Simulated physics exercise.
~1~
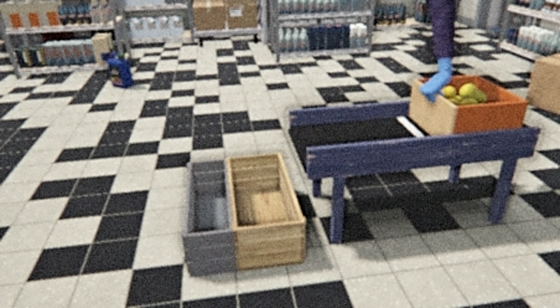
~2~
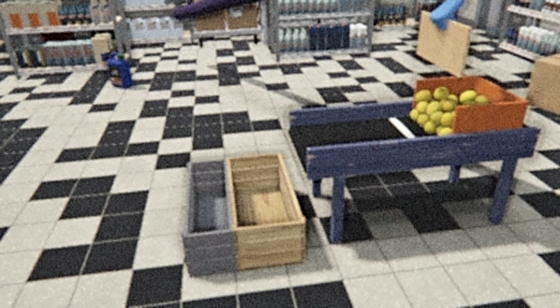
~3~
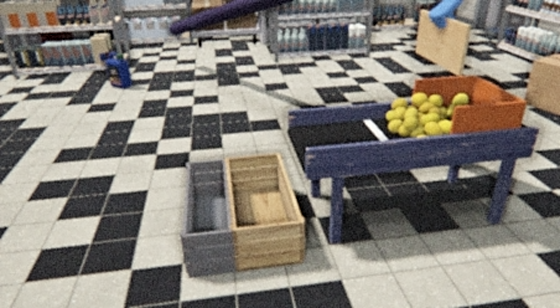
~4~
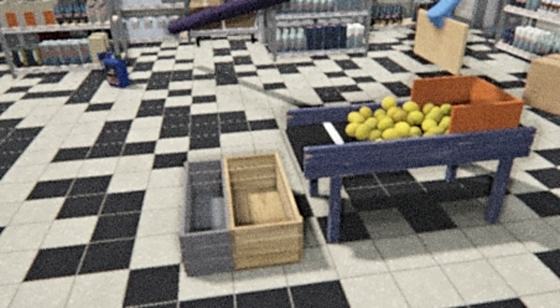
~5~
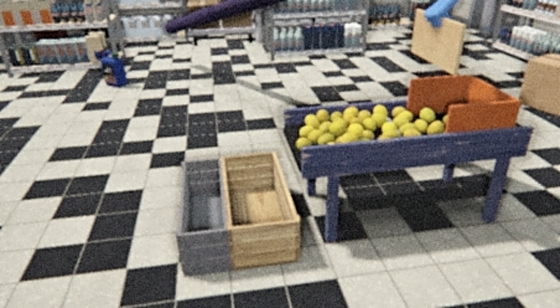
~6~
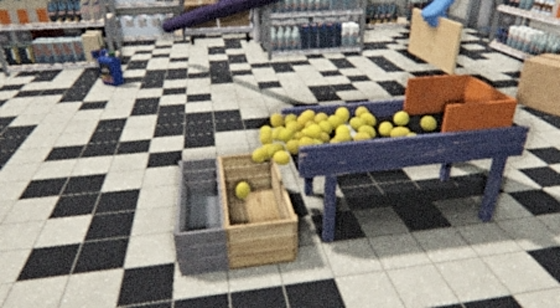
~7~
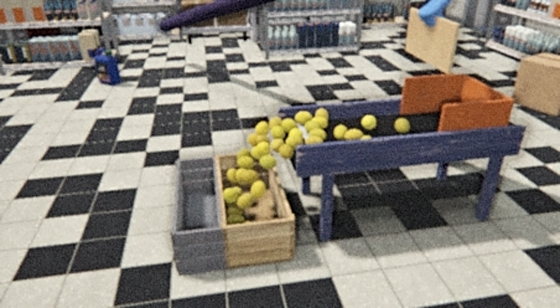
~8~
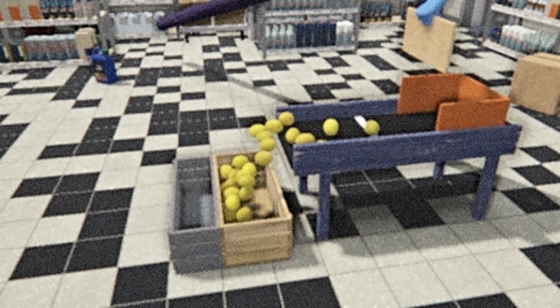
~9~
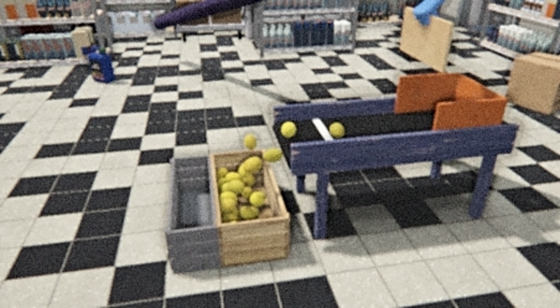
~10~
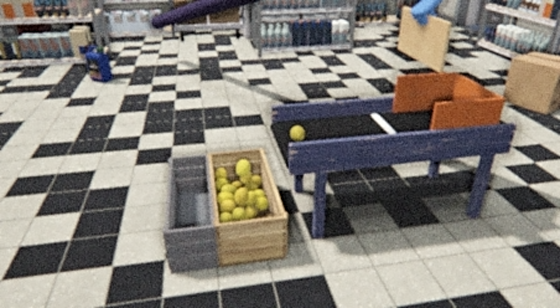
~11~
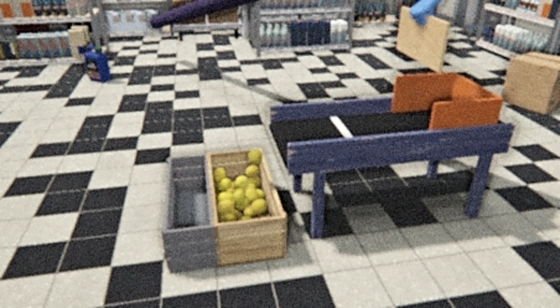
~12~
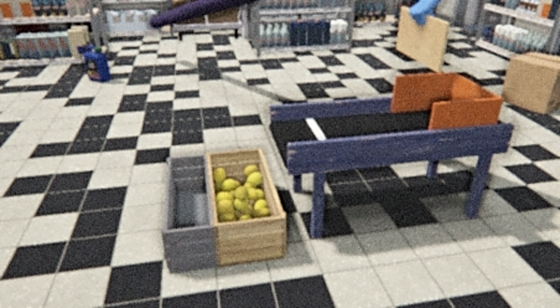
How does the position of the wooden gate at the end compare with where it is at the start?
At the start the gate stands down at the open side of the orange pen, in front of the yellow pieces. At the end it is held up in the air, well above the belt and pen.
The clip opens on a checkered shop floor, where a blue-gloved hand holds a wooden gate at an orange pen of round yellow pieces on a dark belt with blue sides. The hand lifts the gate, and the pieces spill out and spread along the belt as it carries them left. They reach the end and tumble off in a stream towards a wooden bin, with a grey bin beyond it. The last few stragglers follow as the view drifts slightly right. At the end the belt and pen are empty, and the pieces lie heaped in the wooden bin, with none in the grey one.
